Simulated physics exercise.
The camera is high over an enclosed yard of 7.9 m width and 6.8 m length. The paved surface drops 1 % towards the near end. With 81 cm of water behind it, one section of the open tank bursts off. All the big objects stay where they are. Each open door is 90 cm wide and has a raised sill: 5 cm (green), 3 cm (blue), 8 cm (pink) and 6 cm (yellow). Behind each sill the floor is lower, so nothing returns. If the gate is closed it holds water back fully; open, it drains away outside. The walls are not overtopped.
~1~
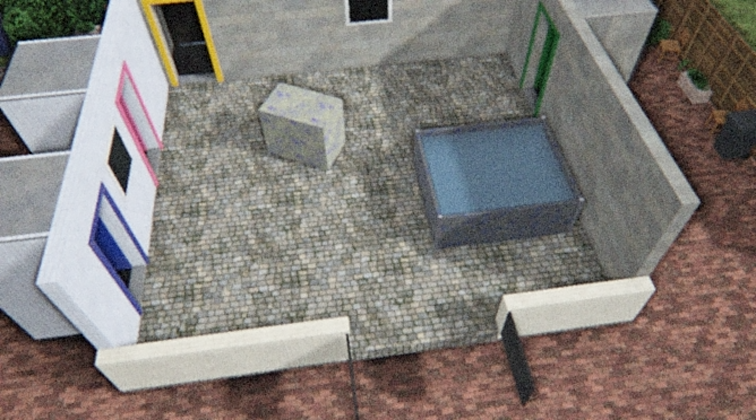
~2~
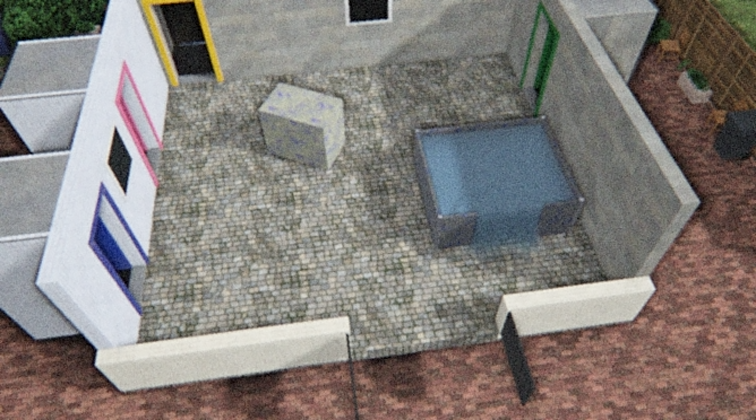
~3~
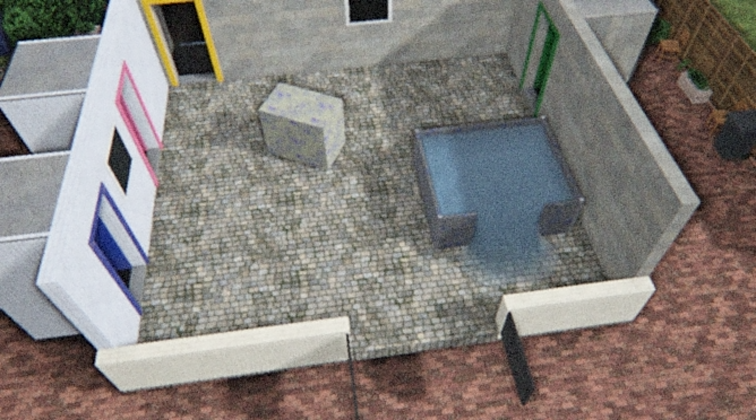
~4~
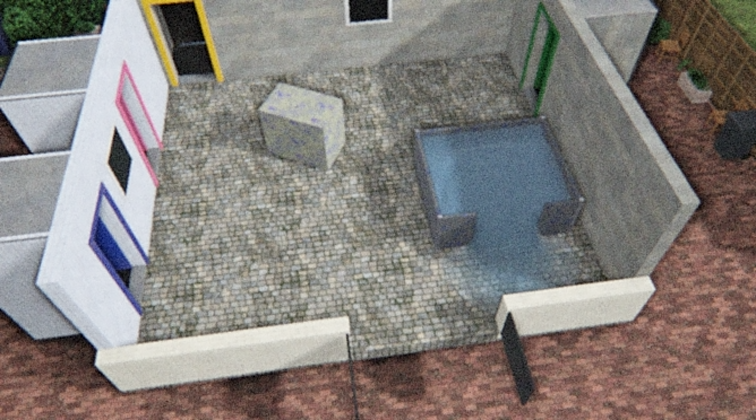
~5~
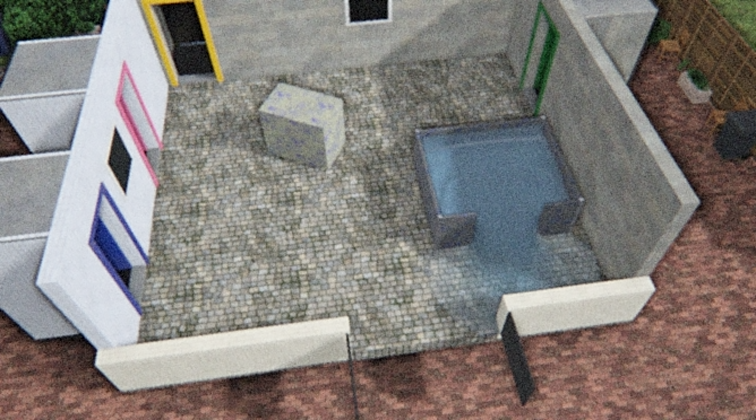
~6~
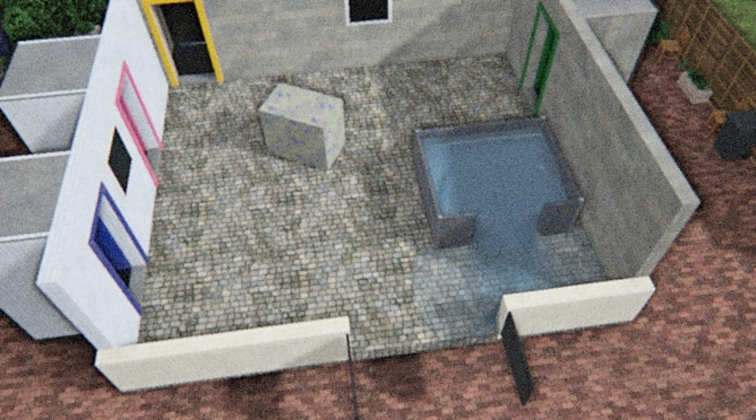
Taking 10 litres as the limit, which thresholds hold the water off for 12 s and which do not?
Within that time: At the green door it stays under the limit; at the blue door it goes over the limit; at the pink door it does not reach the limit; at the yellow door it stays under the limit.
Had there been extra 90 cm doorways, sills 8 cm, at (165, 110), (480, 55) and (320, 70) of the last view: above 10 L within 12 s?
In that order: Under, over, below.
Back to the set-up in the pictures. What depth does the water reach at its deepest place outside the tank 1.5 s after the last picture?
Up to some 54 cm.
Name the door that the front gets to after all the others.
The yellow one.
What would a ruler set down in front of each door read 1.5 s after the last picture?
In cm: Green 0, blue 0, pink 0, yellow 0.
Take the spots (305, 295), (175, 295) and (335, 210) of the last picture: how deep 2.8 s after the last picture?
About 2, 1 and 0 cm.
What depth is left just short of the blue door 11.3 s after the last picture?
Some 5.5 cm.
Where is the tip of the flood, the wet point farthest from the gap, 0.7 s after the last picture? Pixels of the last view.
Near (375, 335).
Then, 0.7 s after the last picture water covers 10 % of the floor and is deepest (74 cm) near (609, 303); green door not reached, blue door not reached, pink door not reached, yellow door not reached.
Then, 1.5 s after the last picture water covers 15 % of the floor and is deepest (54 cm) near (547, 311); green door not reached, blue door not reached, pink door not reached, yellow door not reached.
Then, 2.8 s after the last picture water covers 35 % of the floor and is deepest (38 cm) near (526, 314); green door 6 cm at the sill, 0 L in, blue door not reached, pink door not reached, yellow door not reached.
Then, 6.3 s after the last picture water covers 60 % of the floor and is deepest (24 cm) near (609, 303); green door 3 cm at the sill, 1 L in, blue door 9 cm at the sill, 49 L in, pink door 2 cm at the sill, 0 L in, yellow door not reached.
Then, 11.3 s after the last picture water covers 90 % of the floor and is deepest (12 cm) near (515, 316); green door 2 cm at the sill, 1 L in, blue door 6 cm at the sill, 106 L in, pink door 3 cm at the sill, 0 L in, yellow door 4 cm at the sill, 0 L in.
